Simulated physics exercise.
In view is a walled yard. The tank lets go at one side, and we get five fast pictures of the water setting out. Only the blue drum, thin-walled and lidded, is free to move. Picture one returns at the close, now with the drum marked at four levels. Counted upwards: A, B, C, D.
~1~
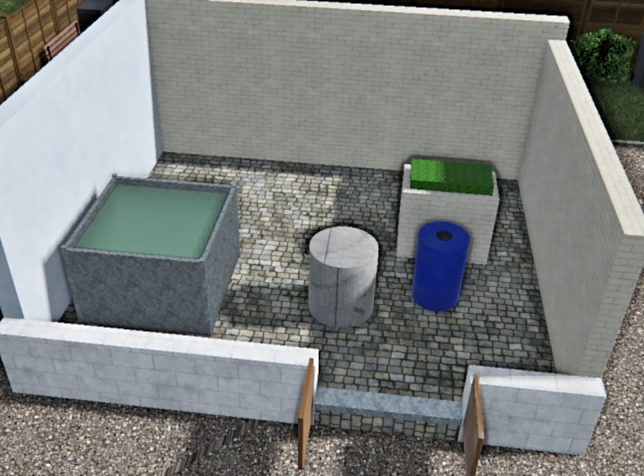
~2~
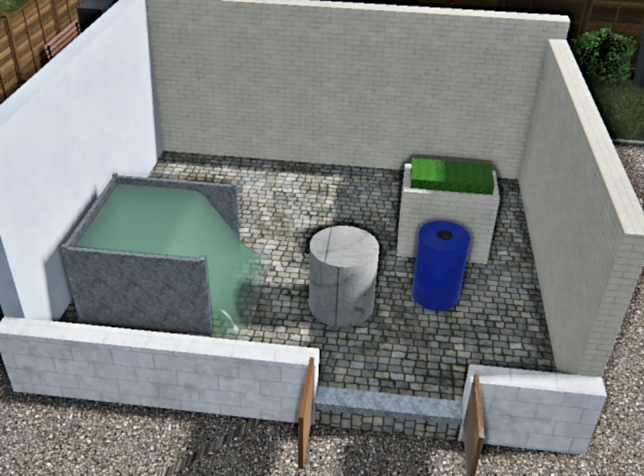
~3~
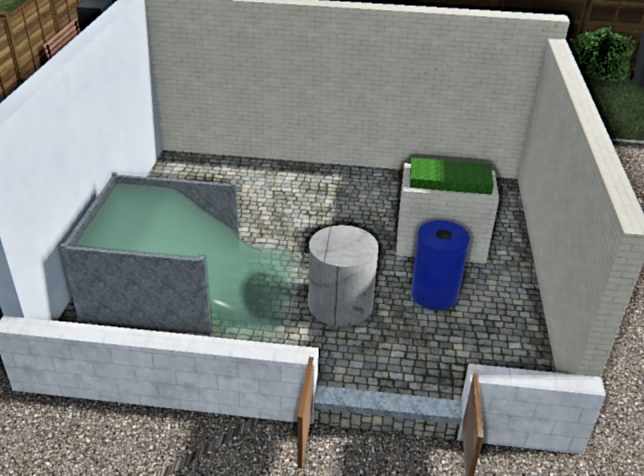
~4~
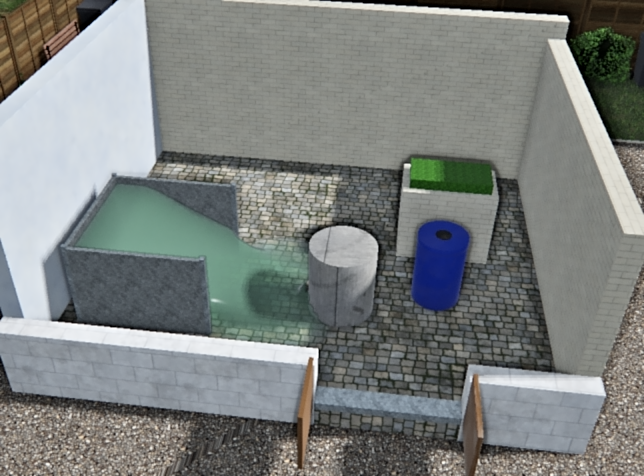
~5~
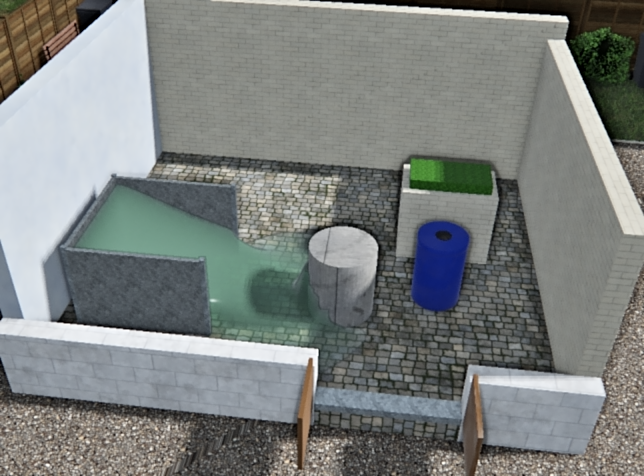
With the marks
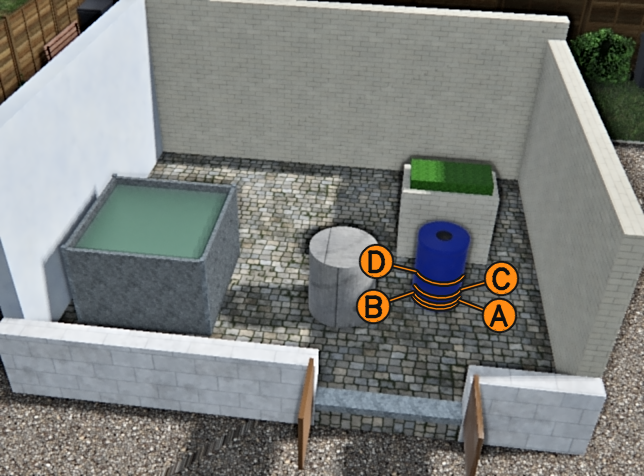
The clip opens on a walled, cobbled yard with a full tank of green water at left, a grey cylinder mid-yard and a blue drum to its right. The tank's right side opens and water surges out rightward, then spreads across the cobbles to the cylinder while the drum stays still.
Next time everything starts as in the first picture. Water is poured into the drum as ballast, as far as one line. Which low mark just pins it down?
C is the one.
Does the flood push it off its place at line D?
No.
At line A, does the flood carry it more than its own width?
Yes, it does.
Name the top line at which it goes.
That would be B.
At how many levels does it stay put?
Two.
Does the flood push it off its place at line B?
Yes, that goes wrong.
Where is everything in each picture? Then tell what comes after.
The first picture shows lid of the blue drum at (444, 236); tank full, its middle at (156, 221); open gate at (393, 361).
In the second picture, 3 % of the ground wet, in view closest to the drum at (260, 273).
In the third picture, 7 % of the ground wet, in view closest to the drum at (282, 279).
In the fourth picture, 11 % of the ground wet, in view closest to the drum at (282, 271).
The fifth picture shows lid of the blue drum at (444, 236); water covers 15 % of the ground, mostly out of sight from here.
On the marked copy, A at (436, 308); B at (436, 305); C at (437, 297); D at (440, 284); from the bottom up A, B, C, D.
With A, it is pushed about 3 times its own width away.
With B, it is pushed about its own width away.
With C, it does not move.
With D, it does not move.
